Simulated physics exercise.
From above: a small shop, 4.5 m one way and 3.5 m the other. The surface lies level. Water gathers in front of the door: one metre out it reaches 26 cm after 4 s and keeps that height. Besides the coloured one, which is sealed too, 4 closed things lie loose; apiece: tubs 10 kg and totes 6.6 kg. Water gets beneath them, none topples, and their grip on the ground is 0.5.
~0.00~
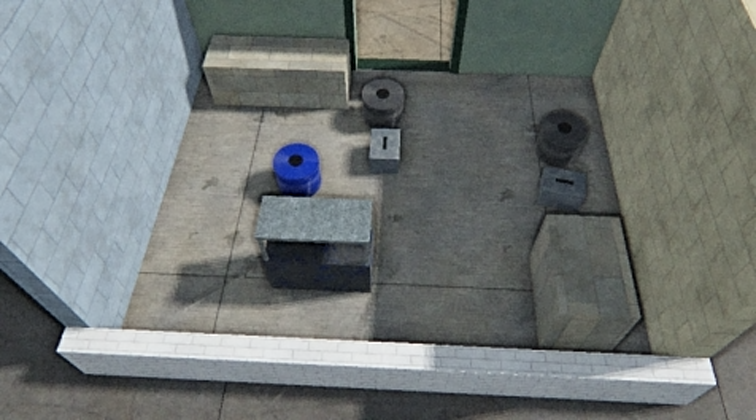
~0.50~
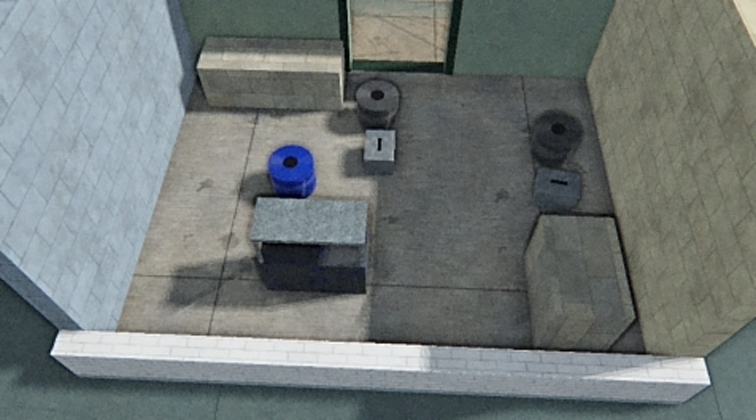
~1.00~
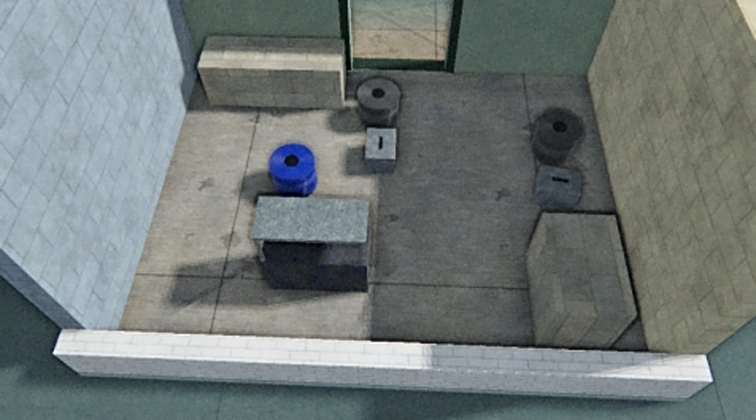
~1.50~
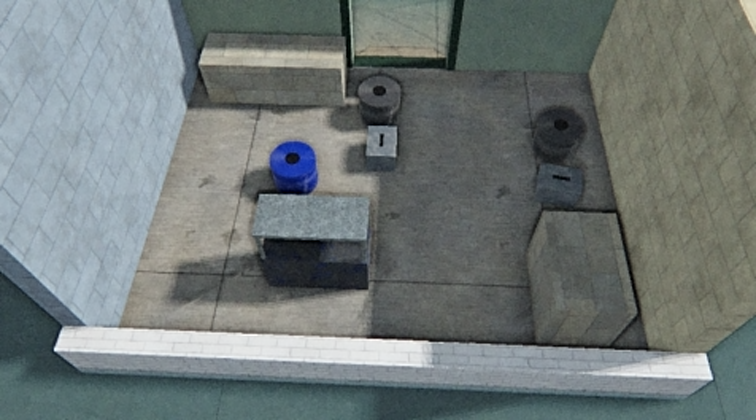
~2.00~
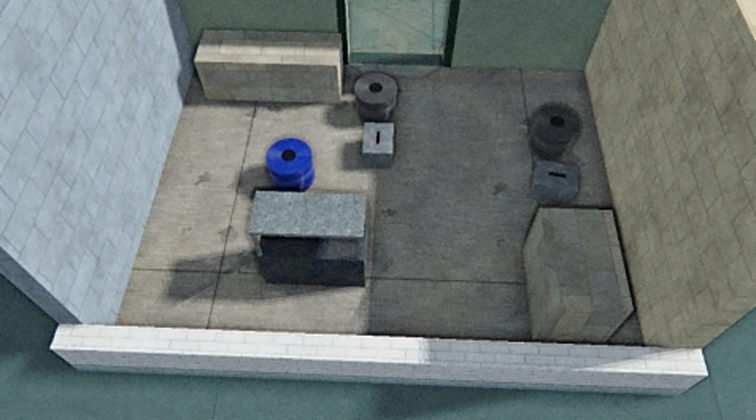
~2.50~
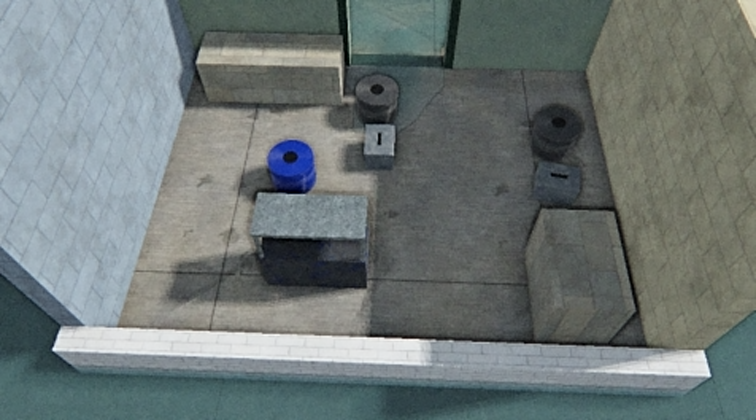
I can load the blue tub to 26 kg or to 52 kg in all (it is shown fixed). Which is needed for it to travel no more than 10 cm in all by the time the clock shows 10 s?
I expect that the lower weight is enough.
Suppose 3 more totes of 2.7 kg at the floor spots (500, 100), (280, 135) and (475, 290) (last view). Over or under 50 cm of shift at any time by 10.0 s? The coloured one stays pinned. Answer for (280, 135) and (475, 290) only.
In that order: Over, over.
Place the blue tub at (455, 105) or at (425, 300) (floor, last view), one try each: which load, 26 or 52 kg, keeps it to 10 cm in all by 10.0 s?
In that order: The smaller is enough; the smaller is enough.
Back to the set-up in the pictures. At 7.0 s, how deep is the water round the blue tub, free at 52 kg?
About 6 cm.
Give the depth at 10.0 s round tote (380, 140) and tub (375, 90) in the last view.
Roughly 12 and 8 cm.
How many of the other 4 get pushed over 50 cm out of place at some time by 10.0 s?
4 of them.
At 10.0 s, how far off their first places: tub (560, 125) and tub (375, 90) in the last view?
In turn: 80 cm, 140 cm.
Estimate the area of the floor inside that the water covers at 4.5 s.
Roughly 7.5 m2.
After 3.5 s the blue tub would be 0 cm from its start with 26 kg and 0 cm from its start with 52 kg; 0 cm of water round it then.
After 4.5 s the blue tub would be 0 cm from its start with 26 kg and 0 cm from its start with 52 kg; 3 cm of water round it then.
After 7.0 s the blue tub would be 1 cm from its start with 26 kg and 0 cm from its start with 52 kg; 6 cm of water round it then.
After 10.0 s the blue tub would be 1 cm from its start with 26 kg and 0 cm from its start with 52 kg; 8 cm of water round it then.
